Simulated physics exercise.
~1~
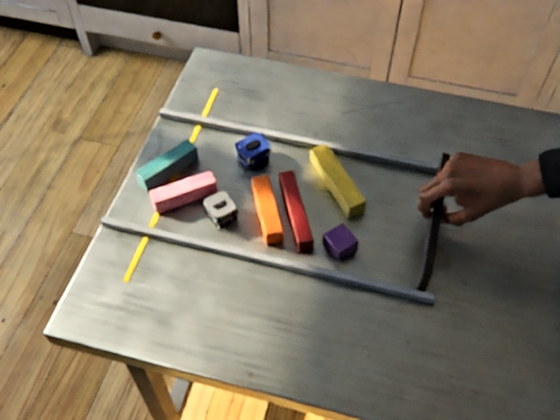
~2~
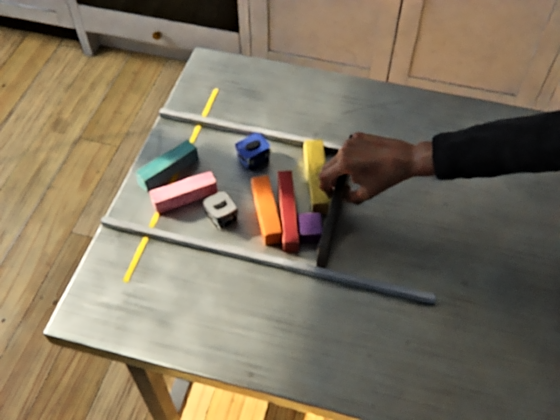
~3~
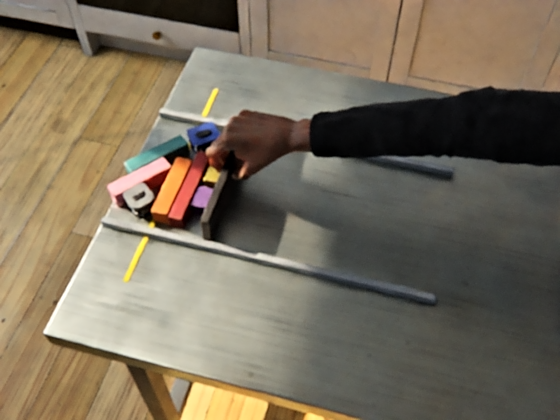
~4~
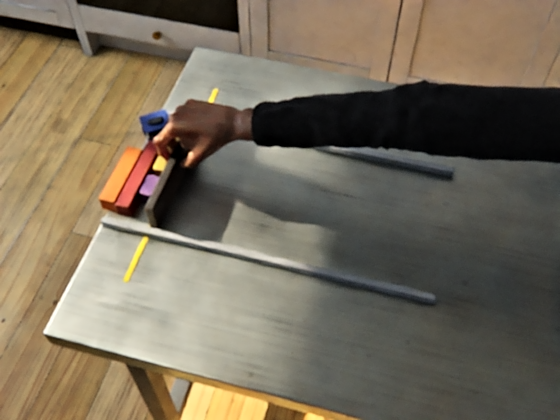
Hand sweeping colourful blocks left across a metal table with a dark board, the turquoise, pink and grey pieces falling off.
